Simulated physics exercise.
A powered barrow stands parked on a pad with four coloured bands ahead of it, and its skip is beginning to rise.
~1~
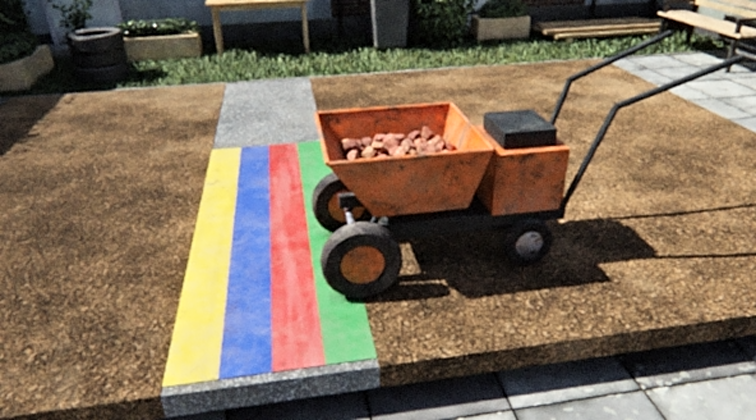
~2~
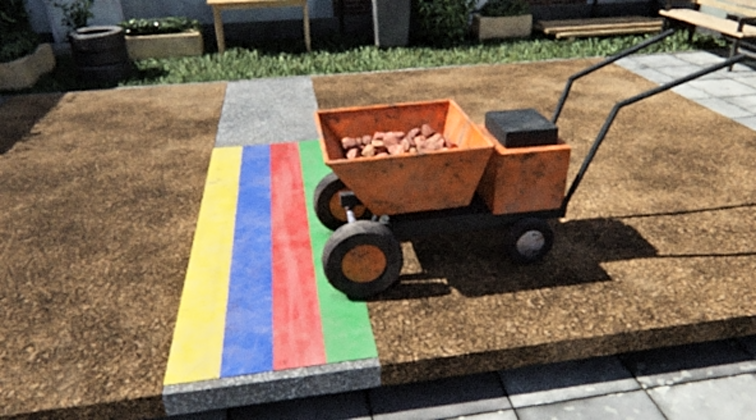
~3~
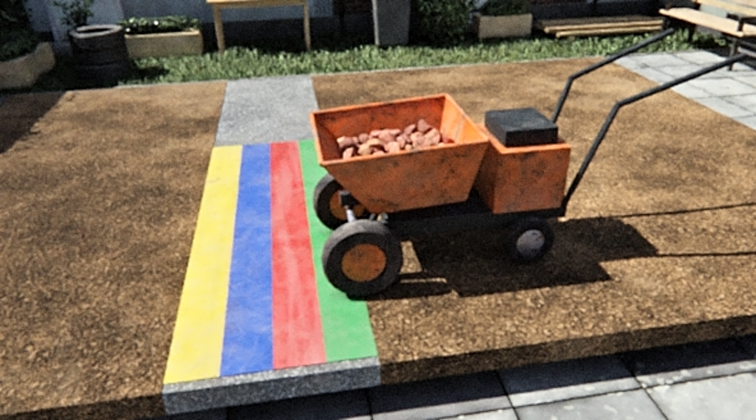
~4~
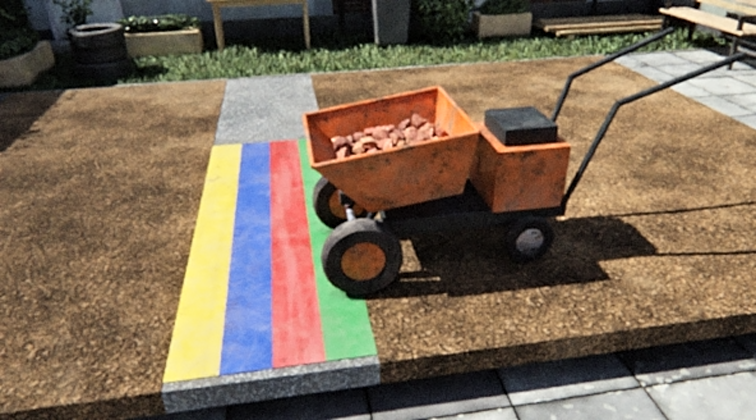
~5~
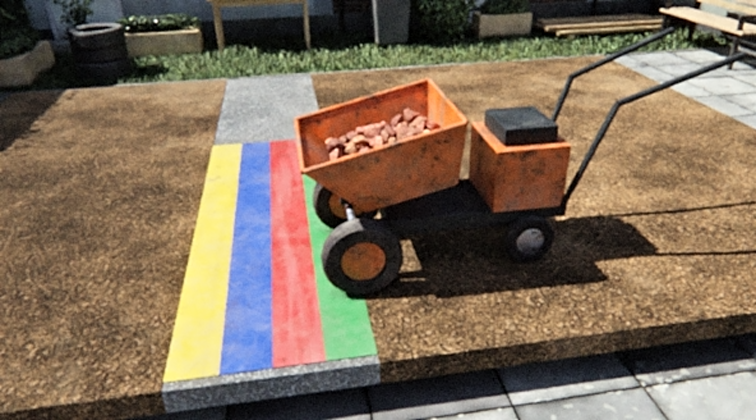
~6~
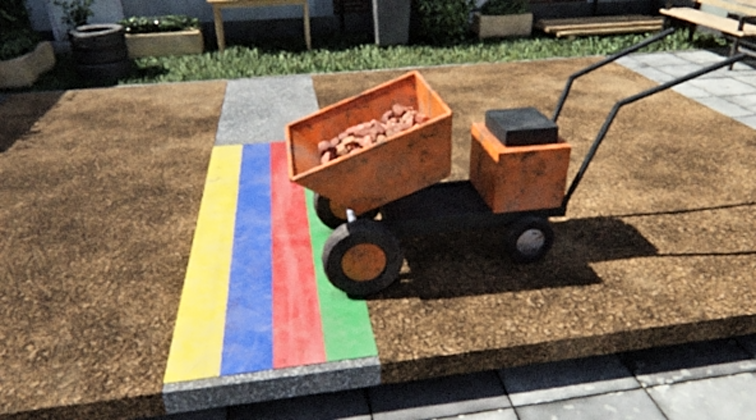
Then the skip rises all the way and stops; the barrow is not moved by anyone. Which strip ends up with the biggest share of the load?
The yellow strip.
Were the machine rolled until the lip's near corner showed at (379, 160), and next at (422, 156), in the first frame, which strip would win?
On the first try it comes out as that blue strip, and on the second as the red strip.
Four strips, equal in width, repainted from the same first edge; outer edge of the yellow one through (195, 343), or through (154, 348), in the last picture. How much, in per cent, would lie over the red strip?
The first painting gives around 0 per cent, the second around 0 per cent.
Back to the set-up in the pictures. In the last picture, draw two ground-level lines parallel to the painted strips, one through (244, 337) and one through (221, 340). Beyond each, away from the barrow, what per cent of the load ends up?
Near 70 % and 60 %.
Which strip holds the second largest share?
The strip in blue.
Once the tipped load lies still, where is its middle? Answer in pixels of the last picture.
Somewhere close to (210, 268) in the last picture.
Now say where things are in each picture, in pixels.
In the first frame, lip of the skip at (328, 164), level; top of the load at (407, 148), lumps of rubble; green strip at (344, 323); red strip at (296, 329); blue strip at (247, 335); yellow strip at (197, 341).
In the second frame, lip of the skip at (328, 164), level; top of the load at (415, 157).
In the third frame, lip of the skip at (322, 165), tipped barely; top of the load at (414, 149).
In the fourth frame, lip of the skip at (313, 167), tipped a little; top of the load at (411, 144).
In the fifth frame, lip of the skip at (303, 172), tipped a little; top of the load at (407, 131).
In the sixth frame, lip of the skip at (292, 180), tipped clearly; top of the load at (408, 137); green strip at (345, 320); red strip at (297, 326); blue strip at (248, 332); yellow strip at (198, 338).
Soon, skip tipped steeply; all in the skip.
A while on, skip tipped right over; most in the skip; a small part over the blue strip; a small part over the yellow strip.
Towards the end, skip tipped right over; about a quarter in the skip; about a quarter over the blue strip; about a third over the yellow strip; about a quarter off the paint.
Finally, skip tipped right over; about a quarter in the skip; none over the green strip; a stray few over the red strip; about a quarter over the blue strip; about a third over the yellow strip; about a quarter off the paint.
